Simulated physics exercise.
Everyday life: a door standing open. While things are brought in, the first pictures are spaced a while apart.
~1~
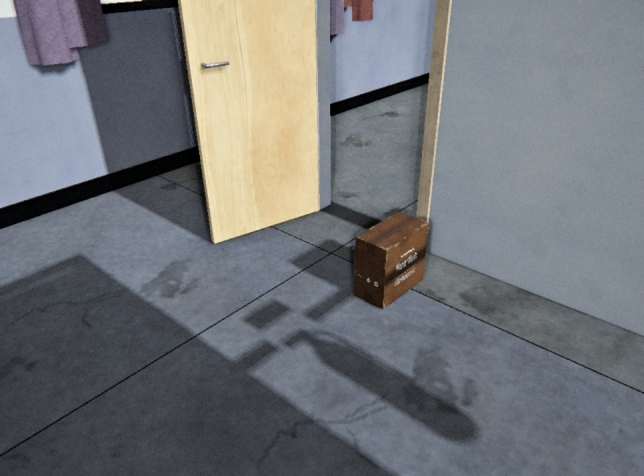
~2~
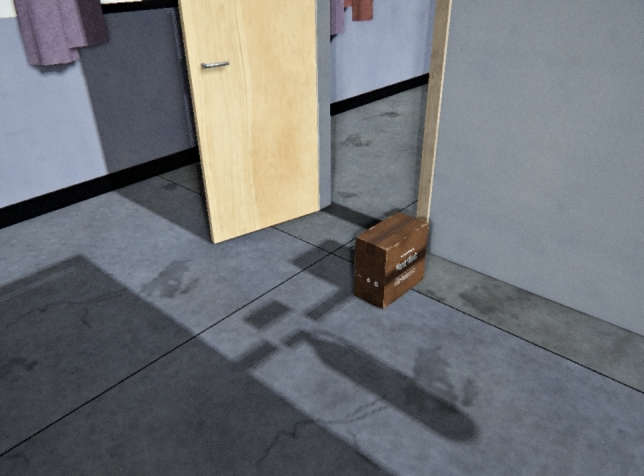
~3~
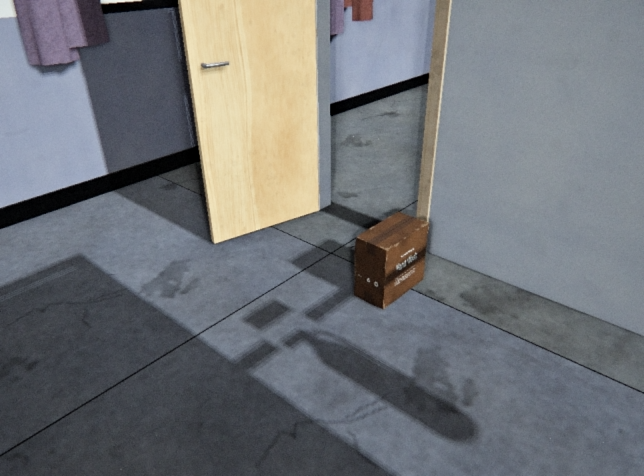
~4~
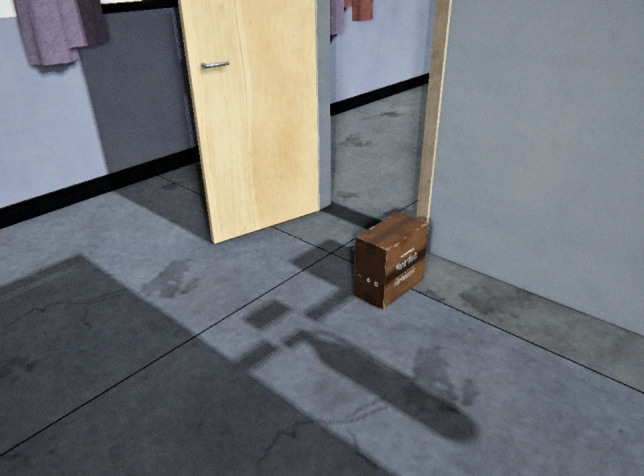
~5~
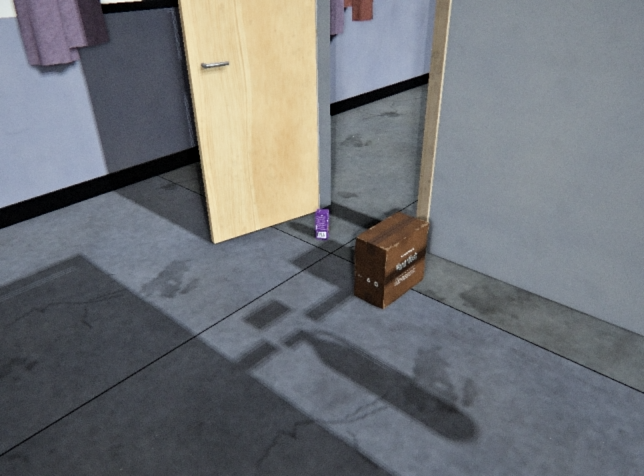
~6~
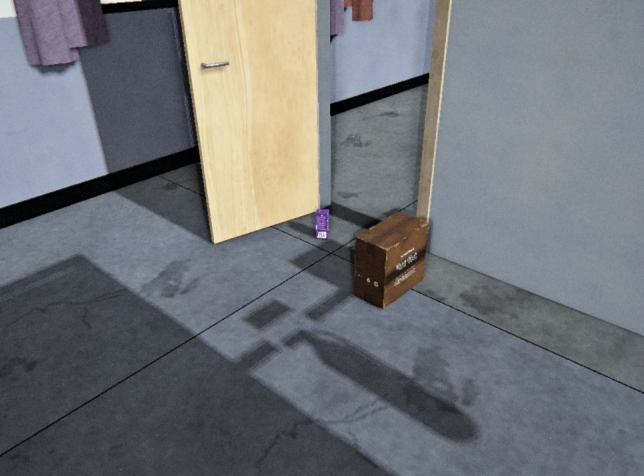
To begin with, a pale wooden door stands wide open in a grey room, with a brown box on the floor near the door frame and shadows across the concrete. Nothing moves for a while, then a small purple carton appears beside the door's edge, while the door and box stay still.
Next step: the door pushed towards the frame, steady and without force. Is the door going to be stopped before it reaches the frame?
No, it reaches the frame.
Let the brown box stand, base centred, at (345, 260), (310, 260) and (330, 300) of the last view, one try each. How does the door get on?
In order, the door is hindered, is hindered, swings completely to.
Then, 0.70 s past the last view, door 79° open.
Then, 1.30 s past the last view, door 44° open; purple carton displaced about its own width near (330, 224).
Then, 1.60 s past the last view, door 26° open; purple carton displaced well along near (348, 222).
Then, 1.90 s past the last view, door 9° open; purple carton displaced well along near (363, 217).
Finally, door 0° open; moved from the start, purple carton; brown box still in place. Final places as the last picture's camera would see them, purple carton near (371, 213).
